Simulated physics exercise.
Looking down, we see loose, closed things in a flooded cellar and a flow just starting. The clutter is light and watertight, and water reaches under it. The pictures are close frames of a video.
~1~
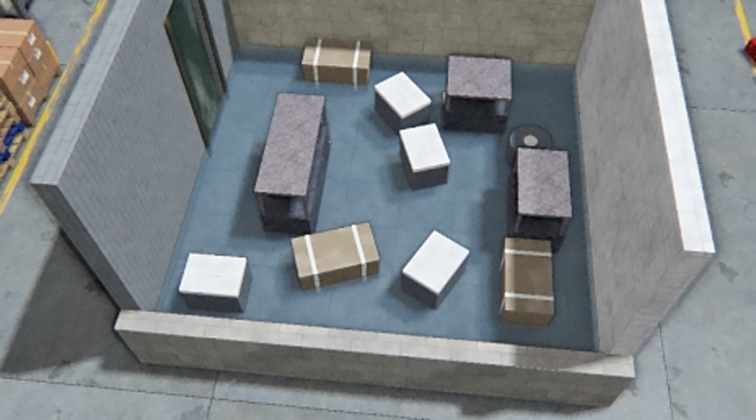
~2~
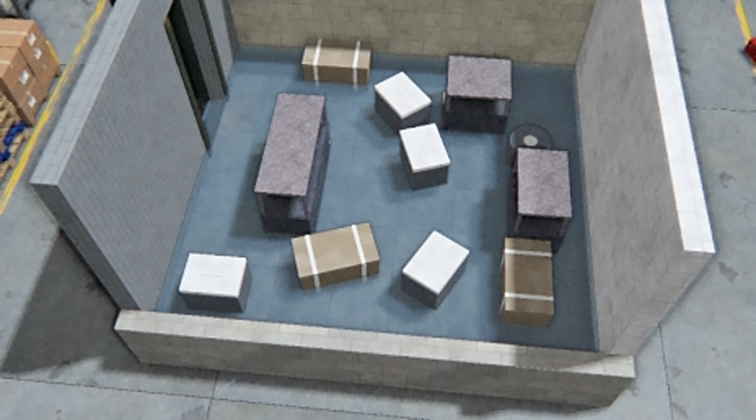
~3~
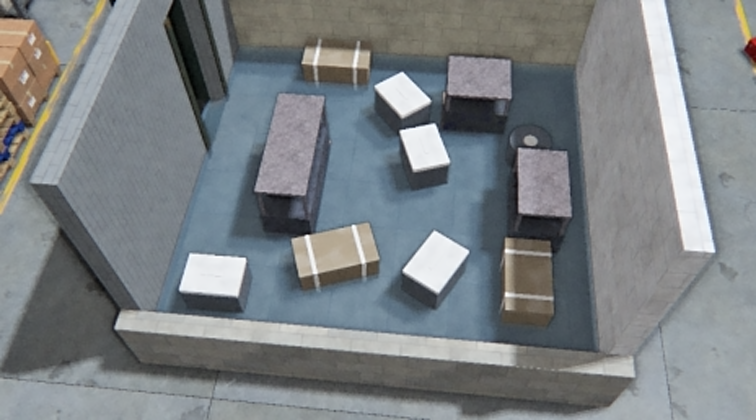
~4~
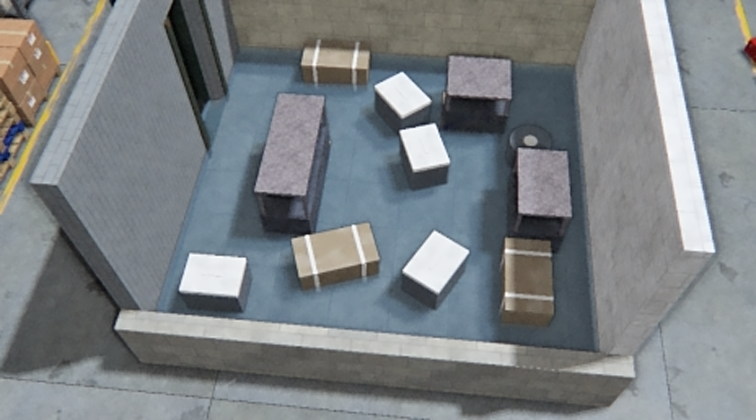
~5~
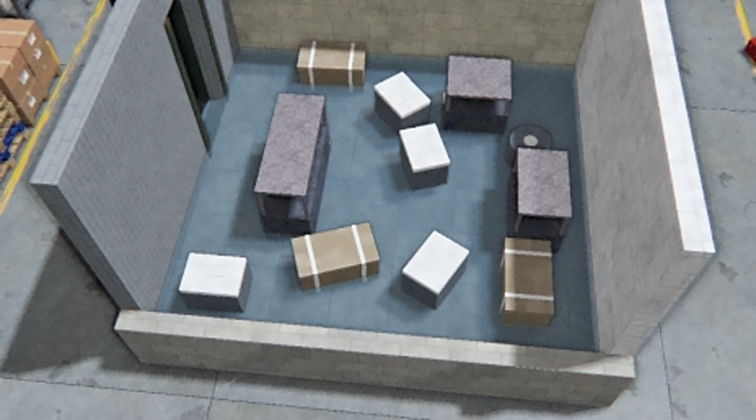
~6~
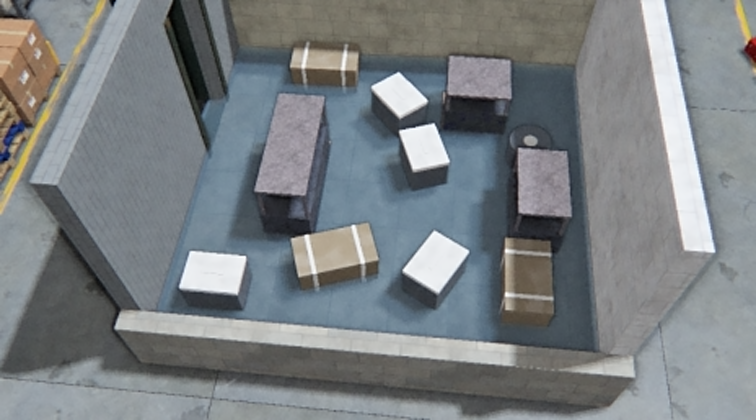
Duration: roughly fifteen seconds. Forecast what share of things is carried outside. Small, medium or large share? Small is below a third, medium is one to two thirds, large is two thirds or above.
A small share.
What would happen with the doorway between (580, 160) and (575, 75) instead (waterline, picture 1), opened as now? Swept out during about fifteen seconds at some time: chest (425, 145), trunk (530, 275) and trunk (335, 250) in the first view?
Lost, retained and retained.
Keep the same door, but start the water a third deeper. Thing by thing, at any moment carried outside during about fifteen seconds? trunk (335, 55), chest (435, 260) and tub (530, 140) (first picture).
In that order: Swept away, remains, remains.
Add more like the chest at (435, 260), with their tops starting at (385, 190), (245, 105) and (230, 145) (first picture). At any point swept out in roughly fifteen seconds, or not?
Summary in sequence: Never leaves, exits at some point, exits at some point.
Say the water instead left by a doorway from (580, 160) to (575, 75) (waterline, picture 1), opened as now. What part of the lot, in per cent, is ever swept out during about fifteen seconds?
About 40 percent.
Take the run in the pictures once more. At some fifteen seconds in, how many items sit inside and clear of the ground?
So that is 7.
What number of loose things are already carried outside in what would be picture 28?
I count 0.
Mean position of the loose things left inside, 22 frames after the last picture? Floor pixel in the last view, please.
That averages to about (348, 186) on the floor.
A moment on, 0 of 8 are out; 8 afloat.
Next, 0 of 8 are out; 8 afloat.
Later, 0 of 8 are out; 7 afloat.
In the end, 0 of 8 are out; 7 afloat.
